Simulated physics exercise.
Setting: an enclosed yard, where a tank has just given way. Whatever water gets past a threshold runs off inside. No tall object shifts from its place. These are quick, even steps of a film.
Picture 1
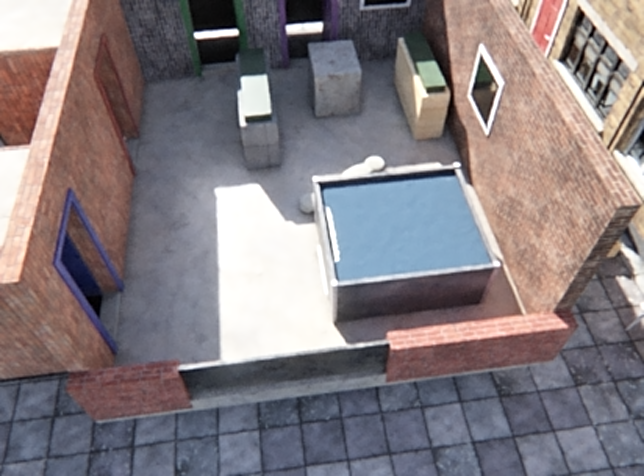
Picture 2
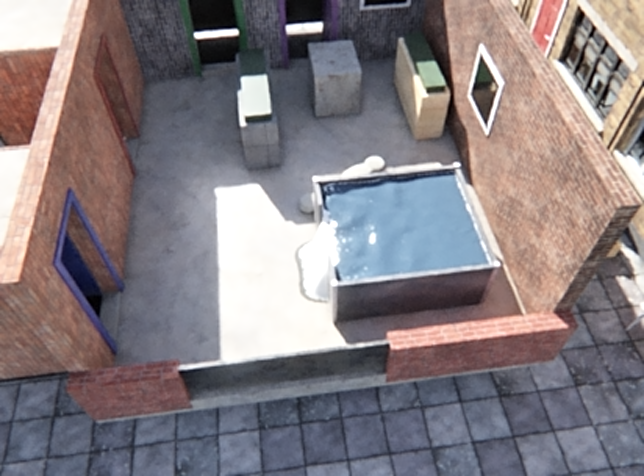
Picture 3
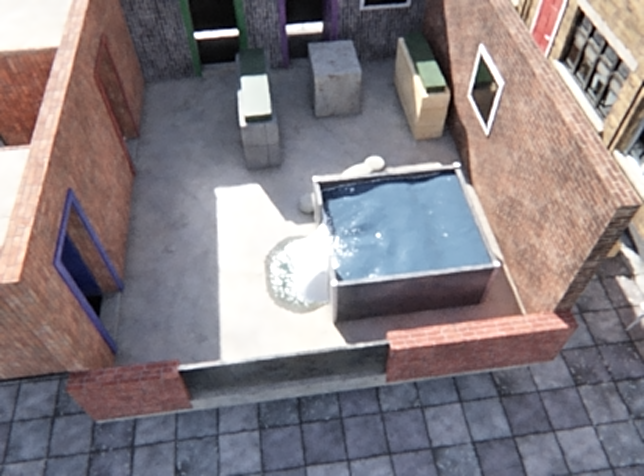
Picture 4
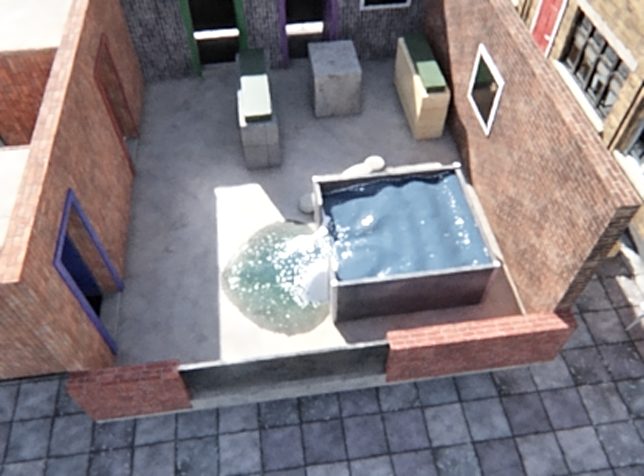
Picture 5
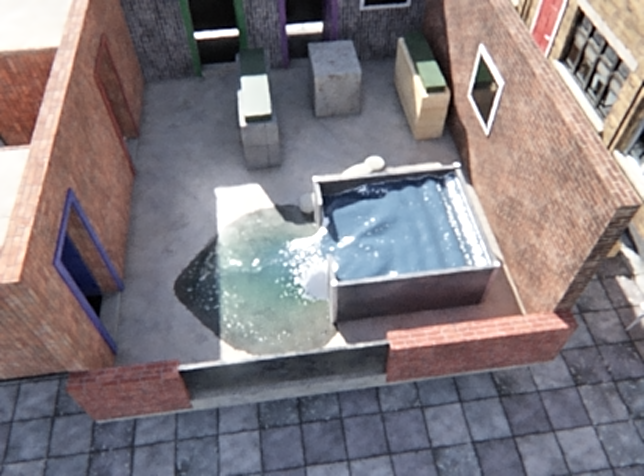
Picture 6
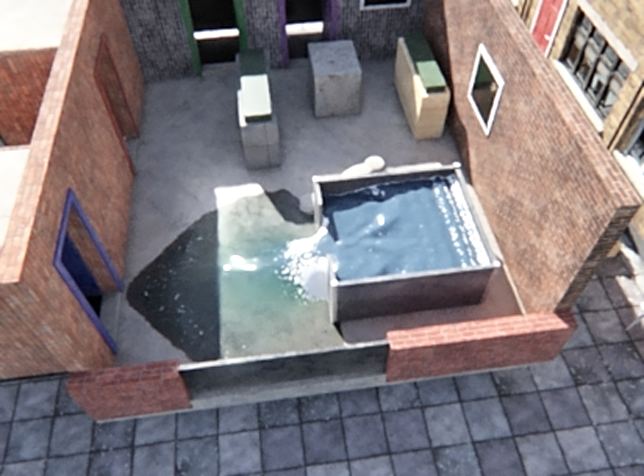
Water bursts from the left side of a dark-walled, blue-filled tank, first as a small white splash, then as a foaming, greenish pool that spreads leftward across the floor towards the blue-framed doorway, while the tank's surface ripples. The fixed view looks down into a roofless yard with brick walls and pale paving. Grey and cream blocks, some green-topped, stand unmoved at the back.
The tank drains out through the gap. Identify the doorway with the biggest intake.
The blue doorway.
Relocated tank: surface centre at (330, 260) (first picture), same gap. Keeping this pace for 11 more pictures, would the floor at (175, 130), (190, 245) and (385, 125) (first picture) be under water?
Log, spots in order: Taken by the flood / taken by the flood / unwetted.
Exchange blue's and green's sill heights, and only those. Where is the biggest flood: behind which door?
Once the sills are swapped, it's the blue-painted one.
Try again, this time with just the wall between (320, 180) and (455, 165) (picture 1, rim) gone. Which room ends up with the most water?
That would be the purple-painted one.
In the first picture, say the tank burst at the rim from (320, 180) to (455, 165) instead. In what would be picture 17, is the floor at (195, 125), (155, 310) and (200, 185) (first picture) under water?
In sequence the three spots come out still bare, then still bare, then wetted.
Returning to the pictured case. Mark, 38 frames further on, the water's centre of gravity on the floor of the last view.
Close to pixel (261, 215).
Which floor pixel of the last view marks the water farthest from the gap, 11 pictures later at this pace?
Point: (143, 102) in the last picture's pixels.
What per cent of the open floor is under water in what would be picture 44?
It works out to about 65 in a hundred.
A moment on, water covers 35 % of the floor; red door not reached, blue door some in, purple door not reached, green door not reached.
Next, water covers 40 % of the floor; red door a trickle in, blue door a lot in, purple door not reached, green door not reached.
Then, water covers 50 % of the floor; red door some in, blue door a lot in, purple door not reached, green door wet at the sill, nothing in.
Later, water covers 65 % of the floor; red door some in, blue door a lot in, purple door wet at the sill, nothing in, green door a trickle in.
In the end, water covers 90 % of the floor; red door a lot in, blue door a lot in, purple door some in, green door some in; the blue door has let in the most.
